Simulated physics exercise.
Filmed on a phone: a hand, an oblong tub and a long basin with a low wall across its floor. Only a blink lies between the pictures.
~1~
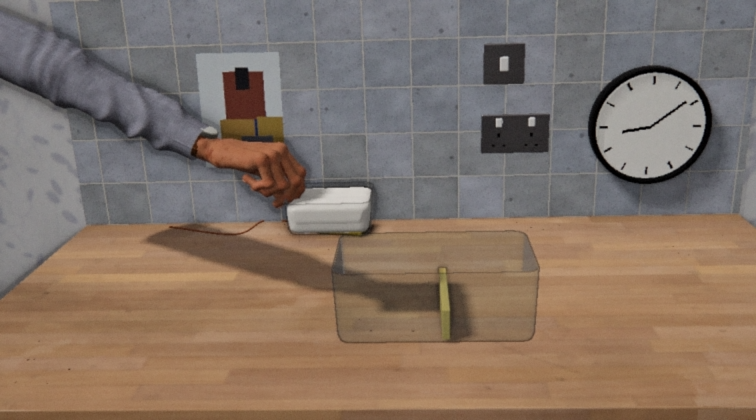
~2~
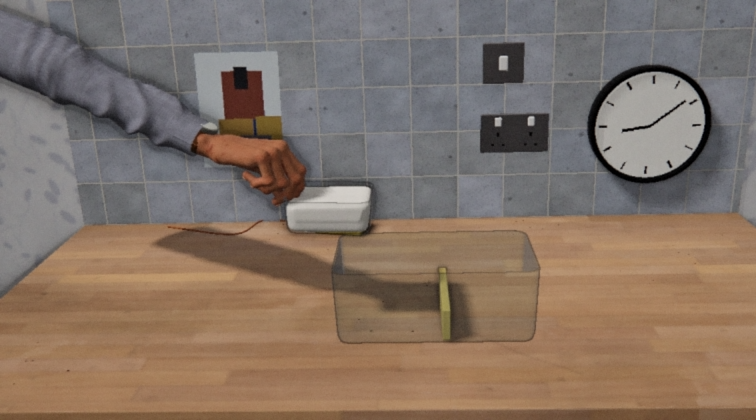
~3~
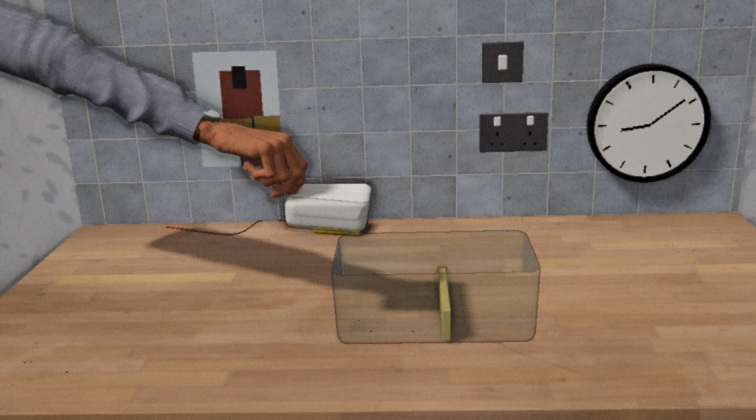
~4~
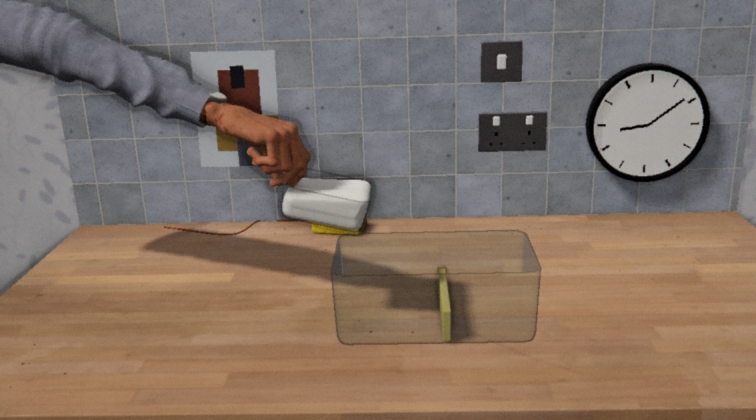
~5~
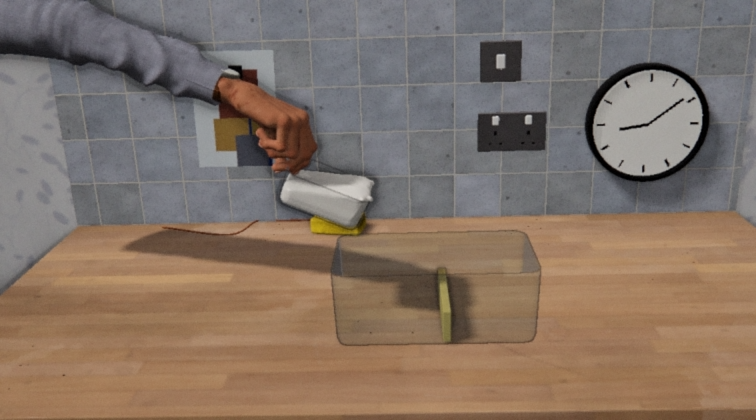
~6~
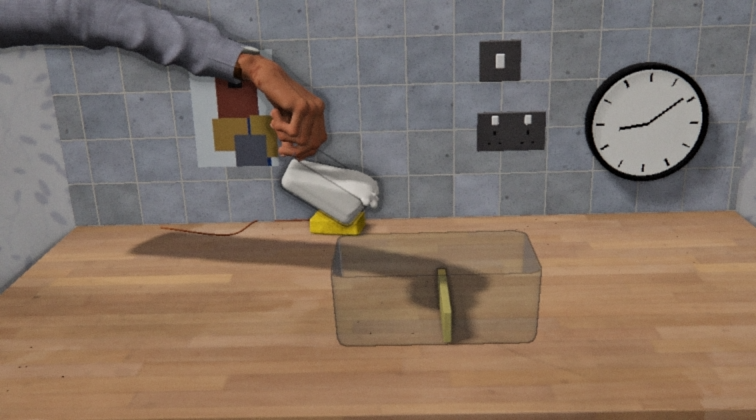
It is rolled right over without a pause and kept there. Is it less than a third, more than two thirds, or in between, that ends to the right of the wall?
The share right of the wall is between a third and two thirds.
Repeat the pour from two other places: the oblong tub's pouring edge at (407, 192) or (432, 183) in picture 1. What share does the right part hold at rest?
About 70 and 80 per cent.
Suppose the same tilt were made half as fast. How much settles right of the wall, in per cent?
About 30 per cent.
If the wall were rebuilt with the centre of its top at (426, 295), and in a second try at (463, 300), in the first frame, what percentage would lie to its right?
First some 70, then 20 per cent.
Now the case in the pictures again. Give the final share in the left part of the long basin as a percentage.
Some 50 per cent.
A moment on, the oblong tub is tipped on its side and 17 per cent is still to pour, 20 is left of the wall and 0 right of it.
Next, the oblong tub is tipped right over and 2 per cent is still to pour, 32 is left of the wall and 60 right of it.
Then the oblong tub is tipped right over and 0 per cent is still to pour, 43 is left of the wall and 47 right of it.
Later the oblong tub is tipped right over and 0 per cent is still to pour, 48 is left of the wall and 48 right of it.
At rest 48 per cent lies left of the wall, 48 right of it and 4 outside.
